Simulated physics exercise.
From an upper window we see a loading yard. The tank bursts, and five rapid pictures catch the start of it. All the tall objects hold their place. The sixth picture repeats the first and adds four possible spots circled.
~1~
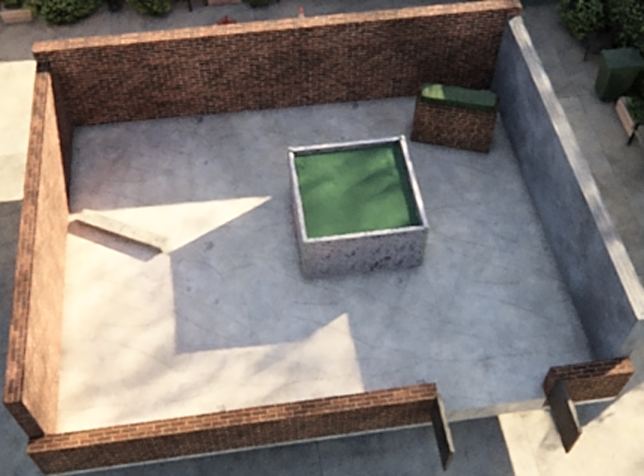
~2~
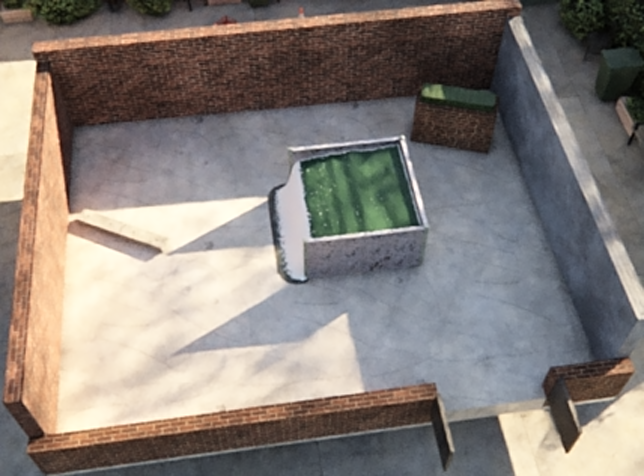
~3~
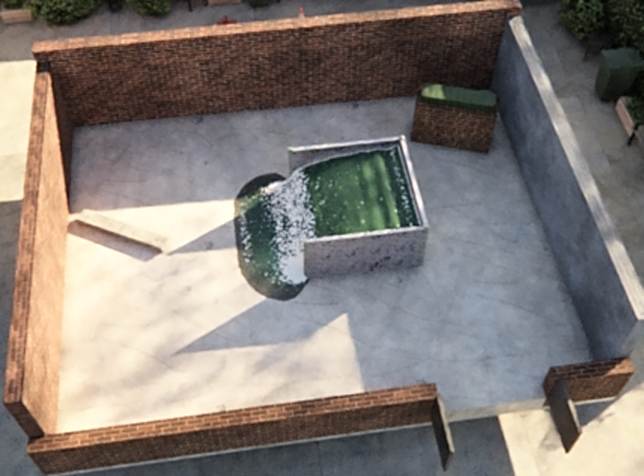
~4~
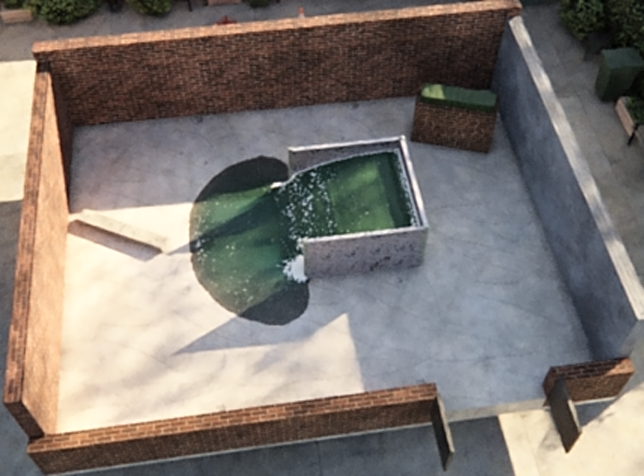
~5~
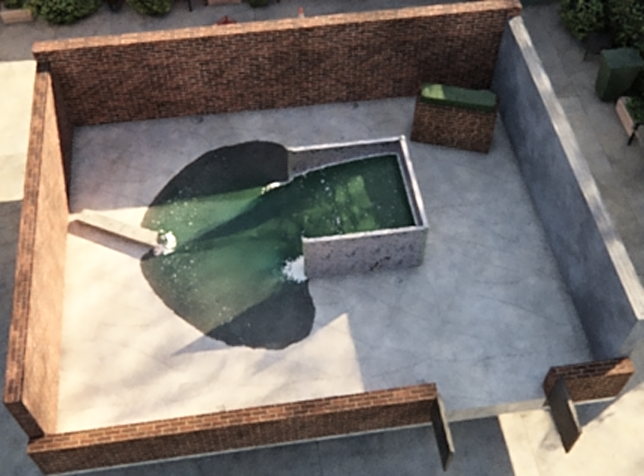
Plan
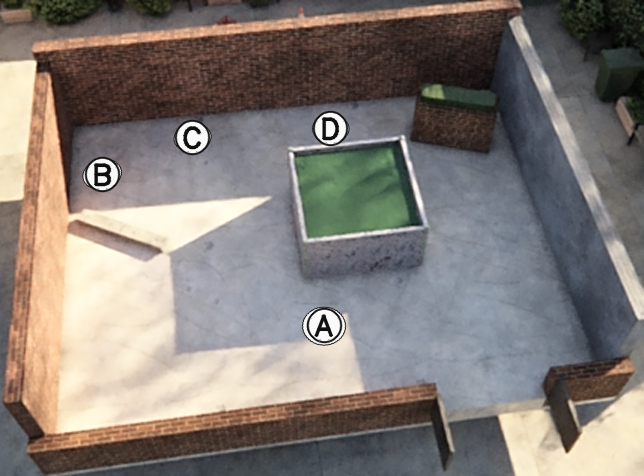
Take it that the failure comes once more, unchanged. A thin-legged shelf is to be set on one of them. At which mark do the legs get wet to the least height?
The best place is A.
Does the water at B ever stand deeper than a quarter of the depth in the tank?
Yes, clearly.
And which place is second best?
The answer is D.
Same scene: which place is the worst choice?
B.
On the marked copy, A at (324, 325); B at (102, 174); C at (192, 137); D at (330, 128).
For place A, the water peaks at about 7 % of the depth that stood in the tank.
For place B, the water peaks at about 40 % of the depth that stood in the tank.
For place C, the water peaks at about 25 % of the depth that stood in the tank.
For place D, the water peaks at about 14 % of the depth that stood in the tank.
